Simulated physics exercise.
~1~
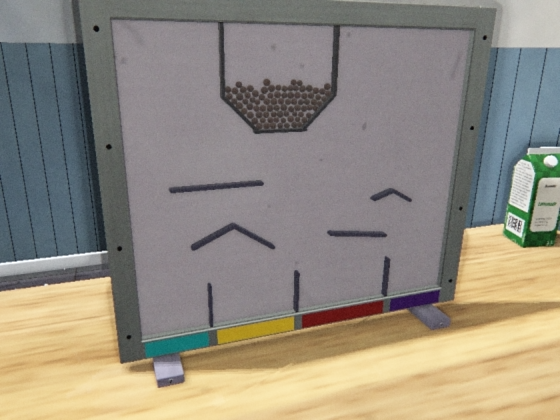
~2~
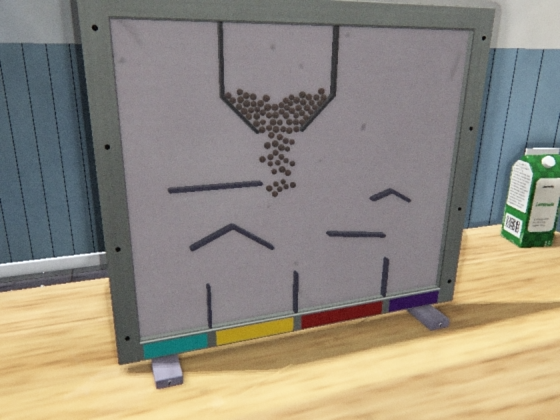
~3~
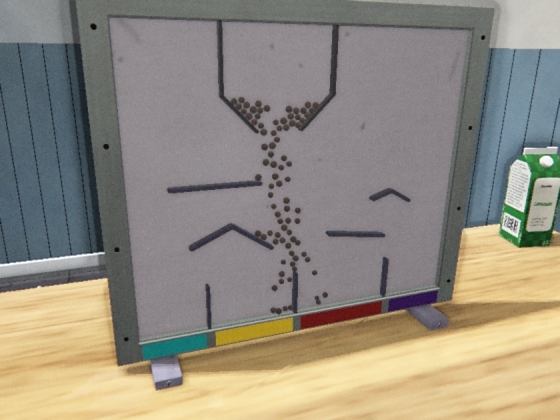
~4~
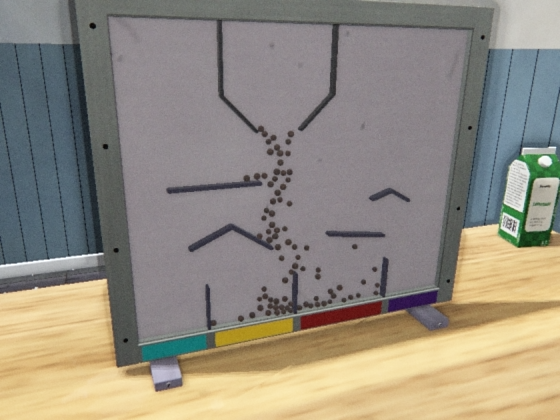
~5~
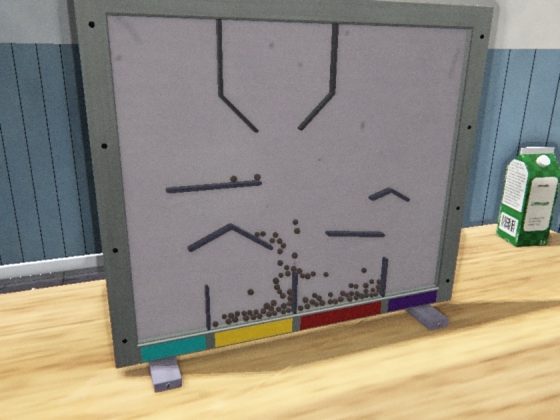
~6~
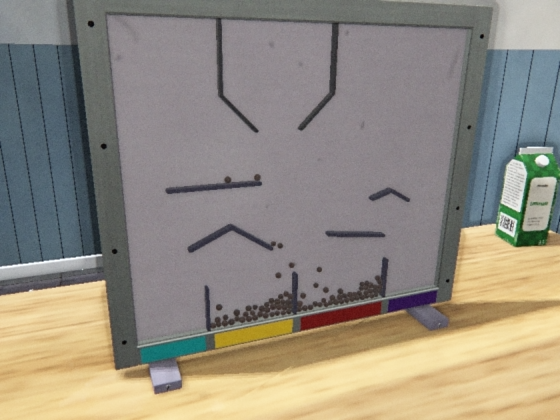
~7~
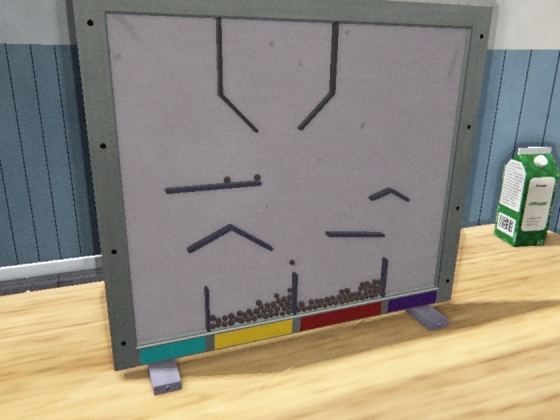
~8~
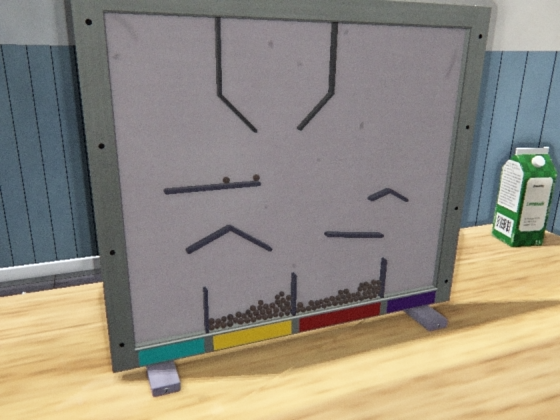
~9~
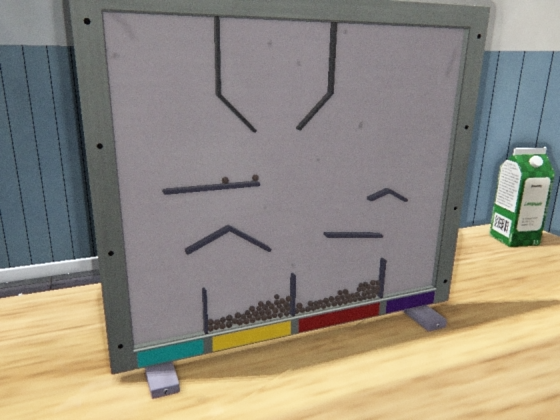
The video shows small dark beads pouring from a hopper in an upright framed case, some bouncing off the ledges below, until it empties and they settle about evenly in the yellow and red bins, with turquoise and purple empty and a couple left on the upper left ledge.
